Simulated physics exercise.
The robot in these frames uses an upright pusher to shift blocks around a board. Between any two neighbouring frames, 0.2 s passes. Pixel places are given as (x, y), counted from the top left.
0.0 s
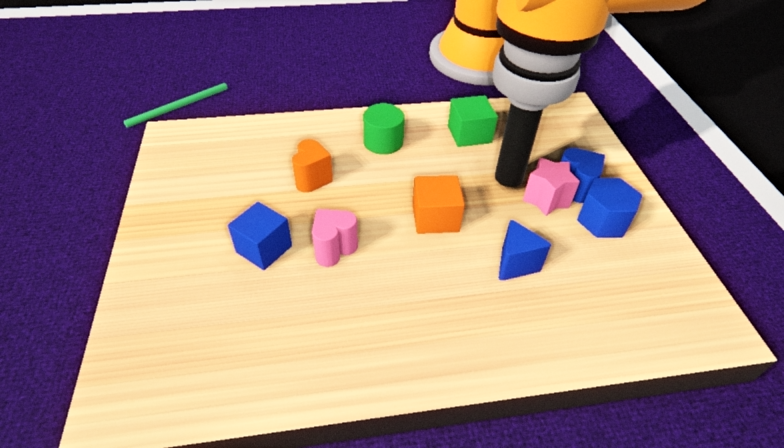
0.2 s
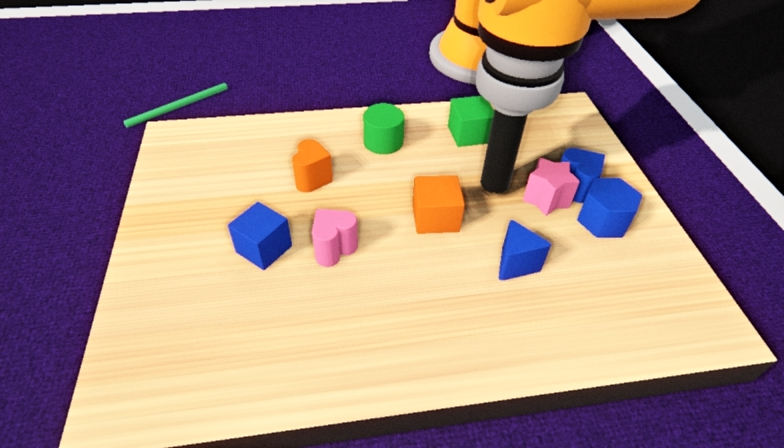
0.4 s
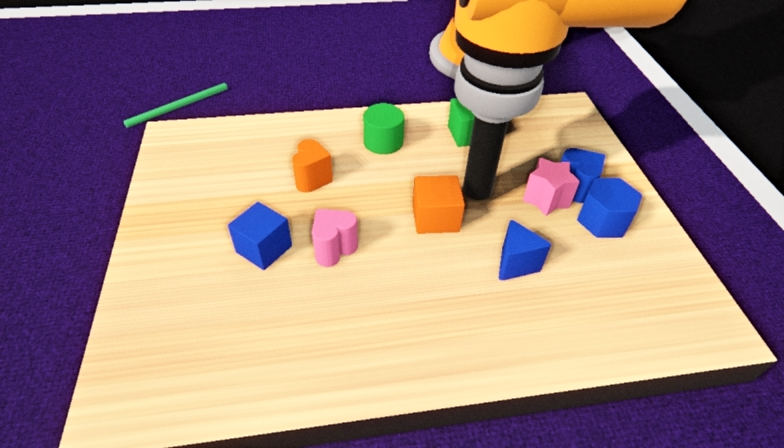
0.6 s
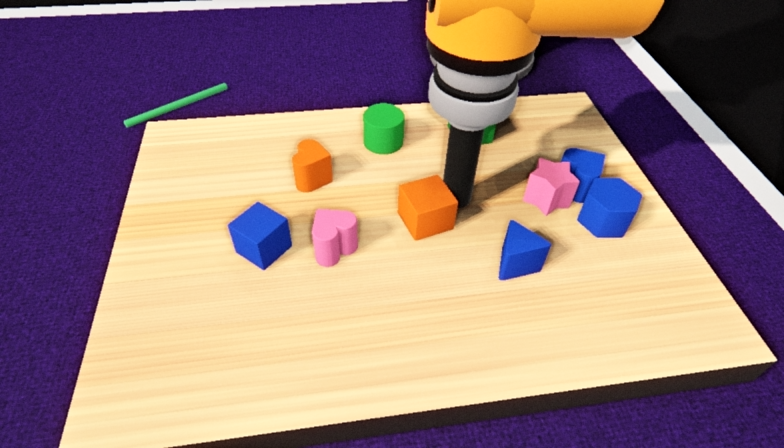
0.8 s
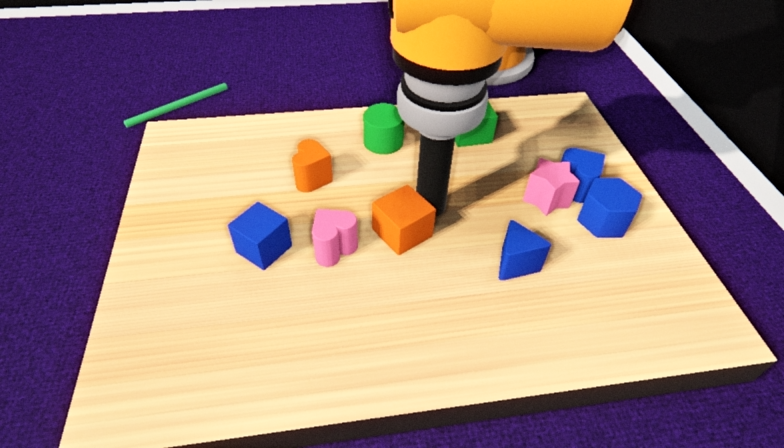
At first, a robot arm's black pusher stands among colourful blocks on a wooden board, just left of a pink star. It slides left to the orange square block, then pushes it a short way left and slightly nearer the viewer, turning it beside the pink heart, while the other blocks stay still.
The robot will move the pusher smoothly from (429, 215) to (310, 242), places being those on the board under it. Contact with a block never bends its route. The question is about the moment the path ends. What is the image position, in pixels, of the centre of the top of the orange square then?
Located at (367, 234).
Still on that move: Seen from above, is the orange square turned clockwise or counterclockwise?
Rotation: Counter-clockwise.
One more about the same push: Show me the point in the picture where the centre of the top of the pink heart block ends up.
I think it will end close to (296, 241).
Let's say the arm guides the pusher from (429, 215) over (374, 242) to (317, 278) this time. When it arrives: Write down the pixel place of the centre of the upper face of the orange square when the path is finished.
So, by the moment the path ends, you'll find the top centre of the orange square at (325, 284).
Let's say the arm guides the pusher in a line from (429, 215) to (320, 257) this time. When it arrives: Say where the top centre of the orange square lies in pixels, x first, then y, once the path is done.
Expect it around (345, 259).
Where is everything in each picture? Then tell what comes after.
The first picture shows pusher's lower end at (509, 178); blue square at (257, 221); pink heart block at (332, 222); orange square at (439, 190).
The second picture shows pusher at (495, 184); blocks still.
The third picture shows pusher at (477, 190); blocks still.
The fourth picture shows pusher at (456, 198); orange square at (428, 193).
The fifth picture shows pusher at (430, 207); blue square at (257, 221); pink heart block at (332, 222); orange square at (404, 205).
The first path, step by step. One third of the way, pusher at (390, 215); pink heart block at (318, 227), turned 25° clockwise; orange square at (374, 222), turned 35° anticlockwise.
Two thirds of the way, pusher at (350, 224); pink heart block at (316, 228), turned 30° clockwise; orange square at (367, 234), turned 60° anticlockwise.
At the end, pusher at (309, 235); blue square still; pink heart block at (296, 241); orange square at (367, 234), turned 65° anticlockwise.
